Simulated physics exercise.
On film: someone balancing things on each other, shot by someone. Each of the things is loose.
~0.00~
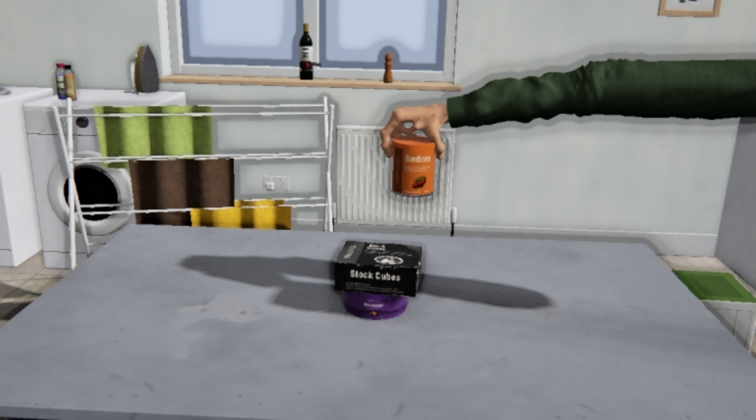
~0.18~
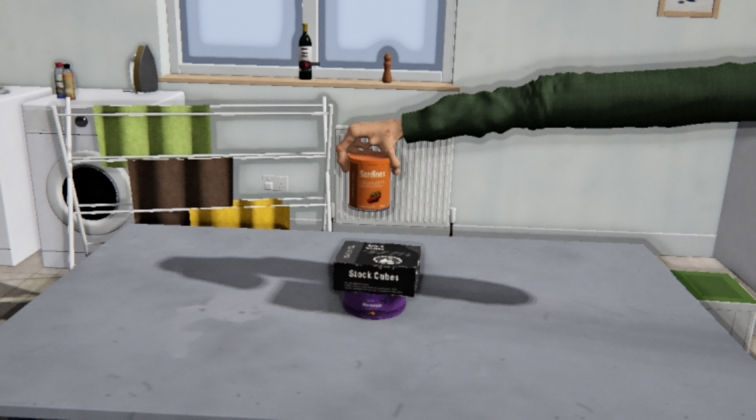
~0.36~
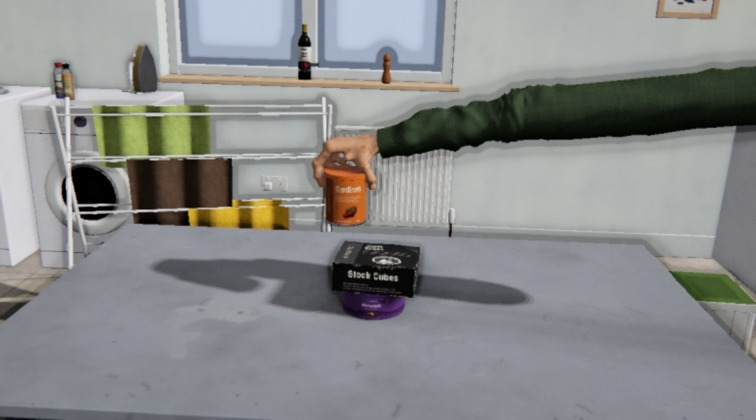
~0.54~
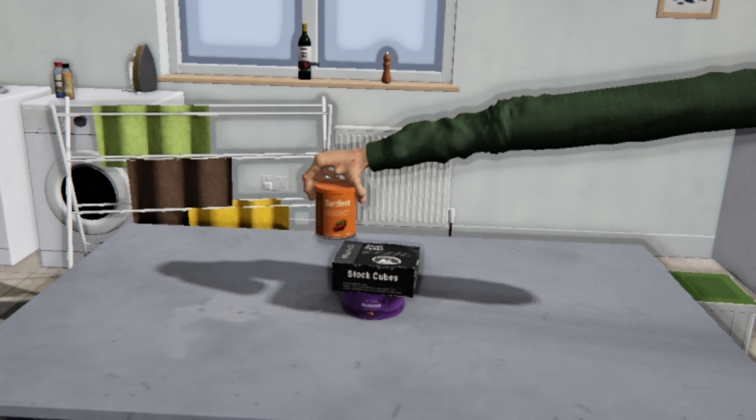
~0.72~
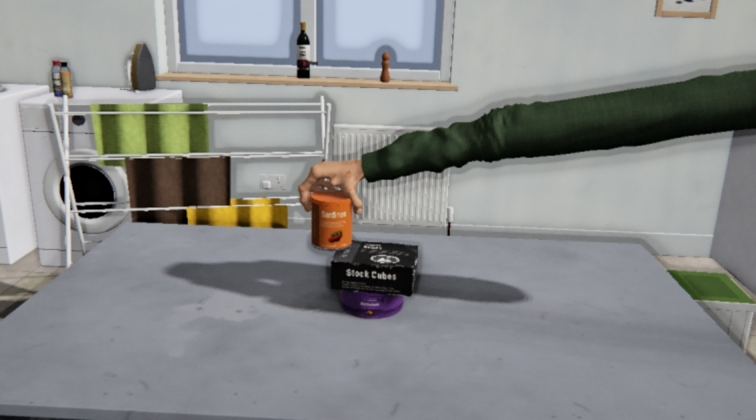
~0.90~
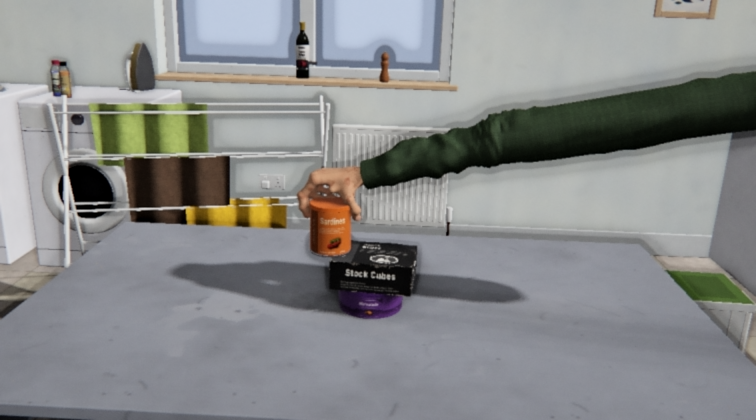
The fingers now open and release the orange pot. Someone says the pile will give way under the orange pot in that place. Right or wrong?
Right, it gives way.
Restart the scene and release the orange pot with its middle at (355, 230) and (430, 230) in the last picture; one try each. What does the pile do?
It survives the first time and caves in the second time.
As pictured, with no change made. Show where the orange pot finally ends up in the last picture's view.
About (280, 283).
After 1.30 s, orange pot now fallen.
After 1.50 s, things are still on the move.
In the end (4.0 s), fallen, orange pot; the other 2 unmoved. At the end, from the last picture's camera, orange pot near (280, 283). The pile loses its balance.
